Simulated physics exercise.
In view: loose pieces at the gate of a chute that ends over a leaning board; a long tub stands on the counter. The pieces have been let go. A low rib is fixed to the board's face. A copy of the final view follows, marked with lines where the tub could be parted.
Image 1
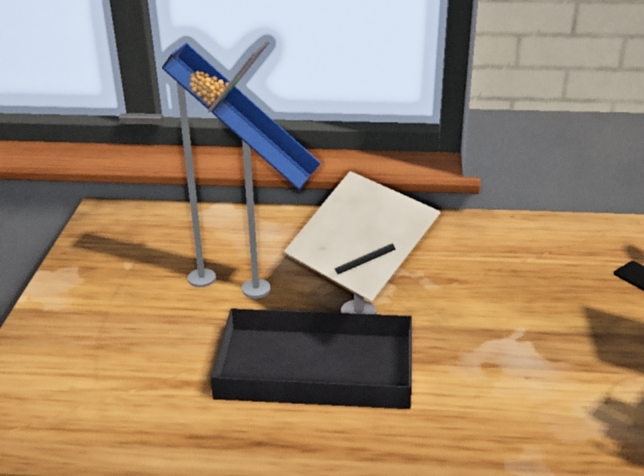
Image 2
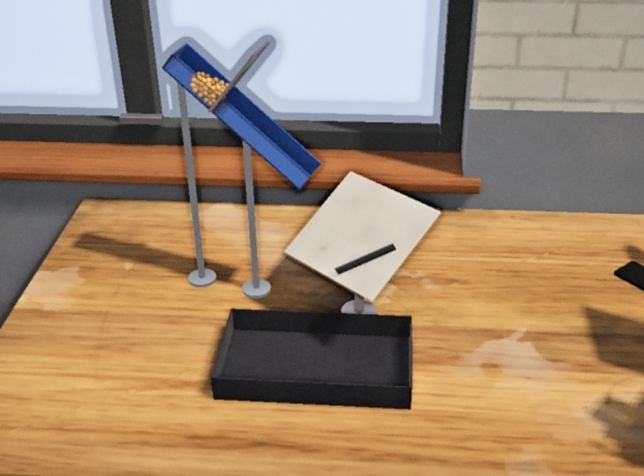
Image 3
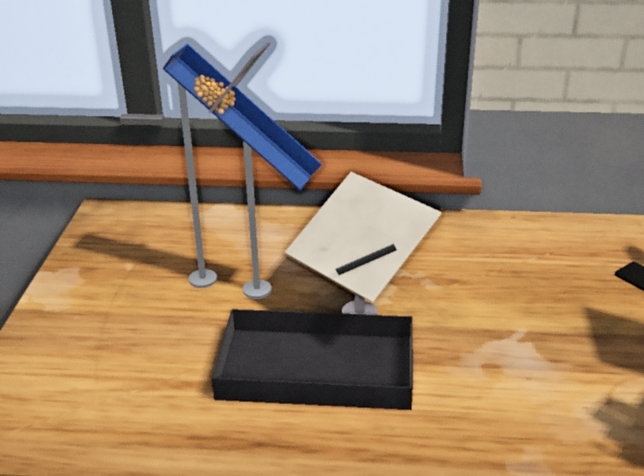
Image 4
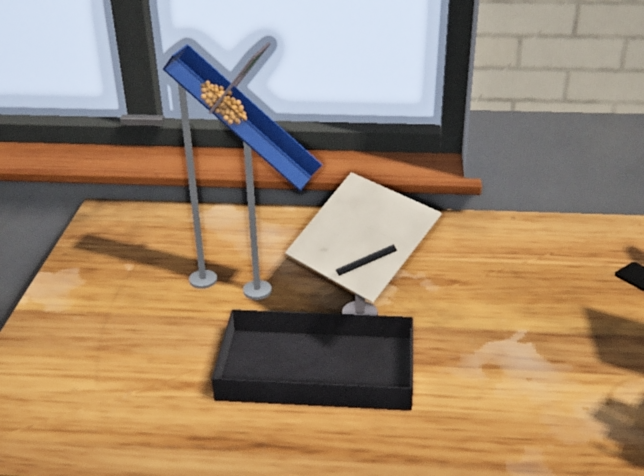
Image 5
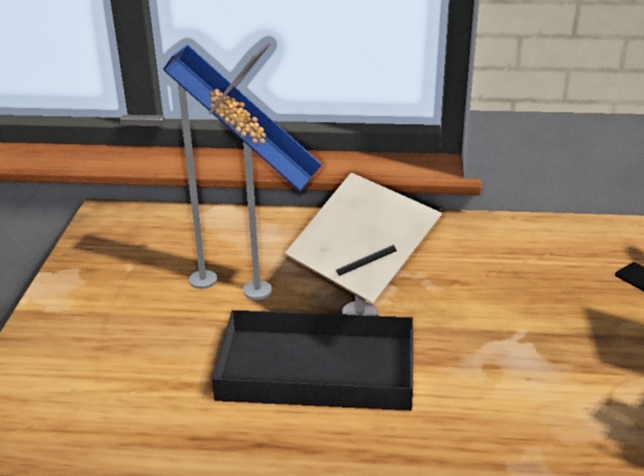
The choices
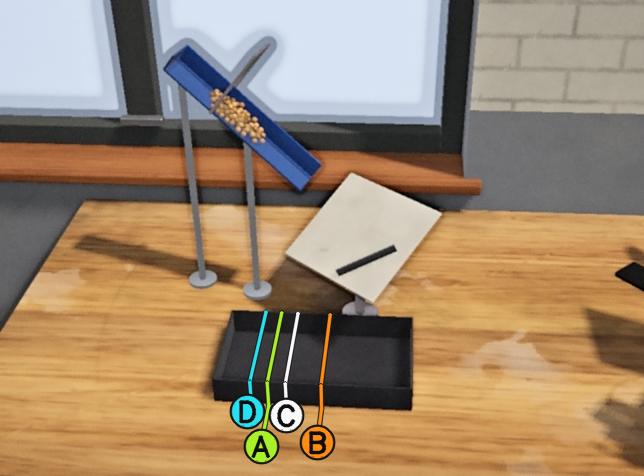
Round wooden beads, golden tan, start bunched near the top of a sloping blue chute at upper left, then slide down to the right, stretching into a longer cluster around its middle. The chute stands on thin grey posts above a tilted cream board with a dark rib and an empty black tub. The steady view looks slightly down on a wooden counter before a window and pale brick wall.
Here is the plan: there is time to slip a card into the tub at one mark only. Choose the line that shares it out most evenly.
Go for C.
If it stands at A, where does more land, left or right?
Right.
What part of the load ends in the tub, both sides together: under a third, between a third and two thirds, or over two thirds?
Over two thirds.
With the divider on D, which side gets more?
The right side.
On the marked copy, line A crosses the front rim at (267, 382); line B crosses the front rim at (321, 384); line C crosses the front rim at (285, 382); line D crosses the front rim at (249, 381).
With A, of what is caught, a small share on the left of the divider, the bulk on the right.
With B, of what is caught, the bulk on the left of the divider, a small share on the right.
With C, of what is caught, close to half on the left of the divider, close to half on the right.
With D, of what is caught, a small share on the left of the divider, all but a few on the right.
